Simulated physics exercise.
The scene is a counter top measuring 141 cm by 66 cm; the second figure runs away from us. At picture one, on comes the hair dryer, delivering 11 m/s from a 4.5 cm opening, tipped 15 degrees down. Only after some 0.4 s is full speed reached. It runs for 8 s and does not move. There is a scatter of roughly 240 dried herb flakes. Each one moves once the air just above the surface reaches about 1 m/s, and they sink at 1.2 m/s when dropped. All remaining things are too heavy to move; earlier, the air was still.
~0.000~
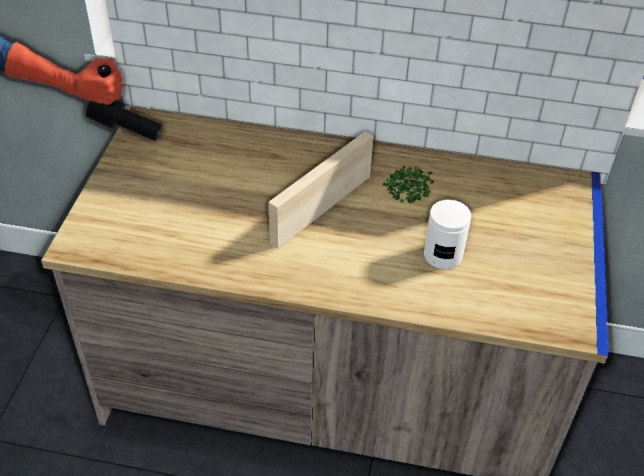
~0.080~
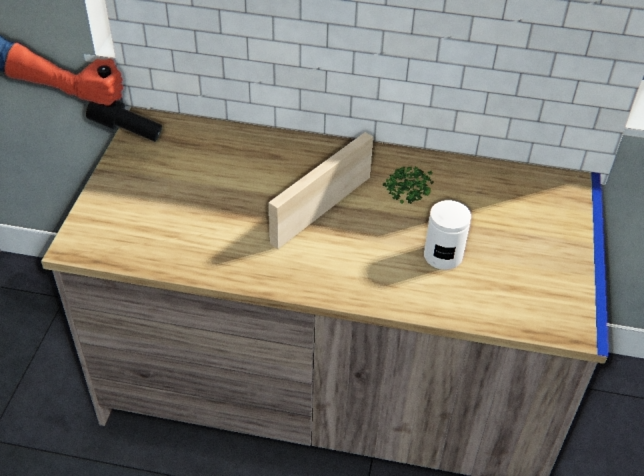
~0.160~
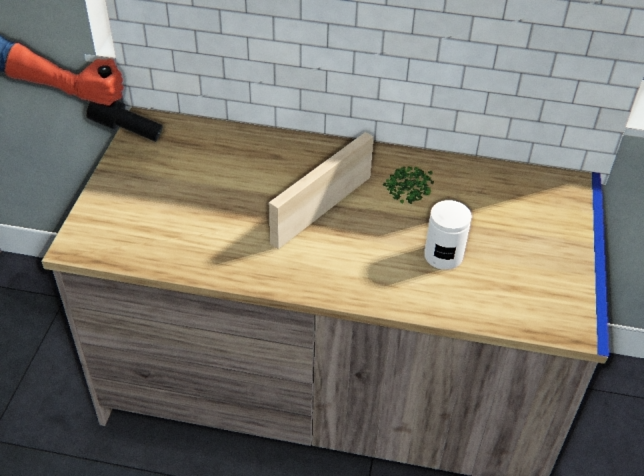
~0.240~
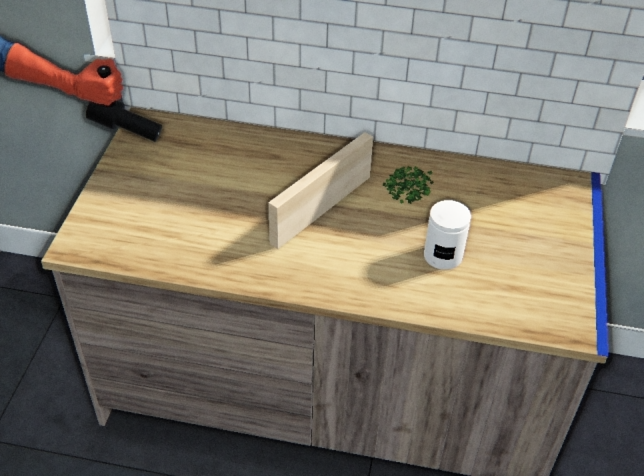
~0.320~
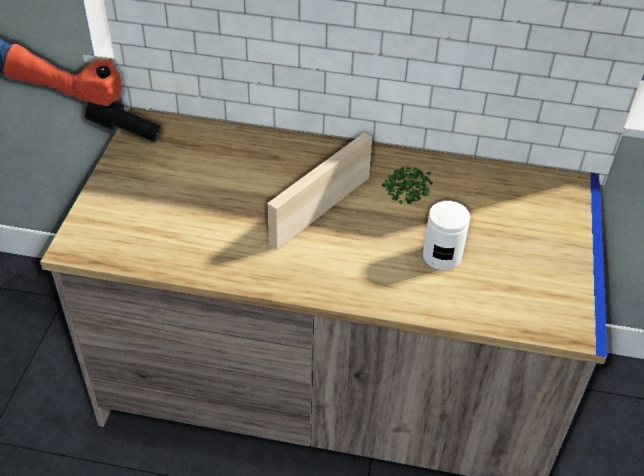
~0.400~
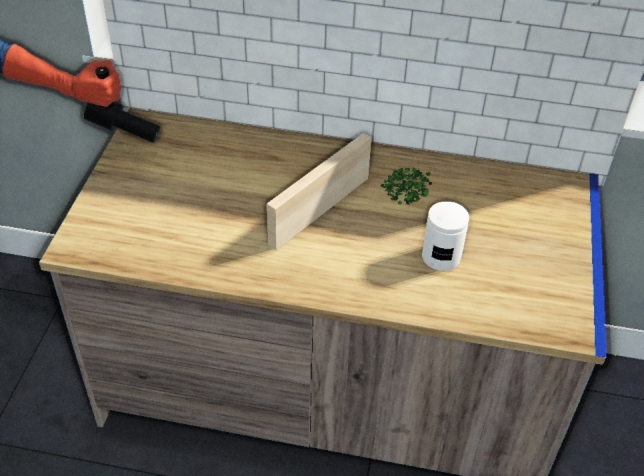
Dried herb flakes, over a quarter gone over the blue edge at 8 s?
The quarter mark is not passed.
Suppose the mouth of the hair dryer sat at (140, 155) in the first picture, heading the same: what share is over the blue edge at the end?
It would come out near 0 in a hundred.
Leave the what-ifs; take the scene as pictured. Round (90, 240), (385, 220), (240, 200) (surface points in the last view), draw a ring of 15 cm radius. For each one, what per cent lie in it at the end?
Roughly 0 %, 40 % and 0 %, in that order.
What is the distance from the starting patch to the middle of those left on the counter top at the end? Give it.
That comes to some 0 centimetres.
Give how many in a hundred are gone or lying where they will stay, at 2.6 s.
70 per cent.
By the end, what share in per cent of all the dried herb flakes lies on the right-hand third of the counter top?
1 %.
After 1.6 s, 2 % are over the blue edge; the middle of those still in play is near (409, 185); 64 % have settled or left.
After 2.6 s, 2 % are over the blue edge; the middle of those still in play is near (409, 185); 67 % have settled or left.
After 4.4 s, 4 % are over the blue edge; the middle of those still in play is near (409, 185); 70 % have settled or left.
After 8.0 s, at the end, 8 % are over the blue edge; the middle of those still in play is near (409, 187).
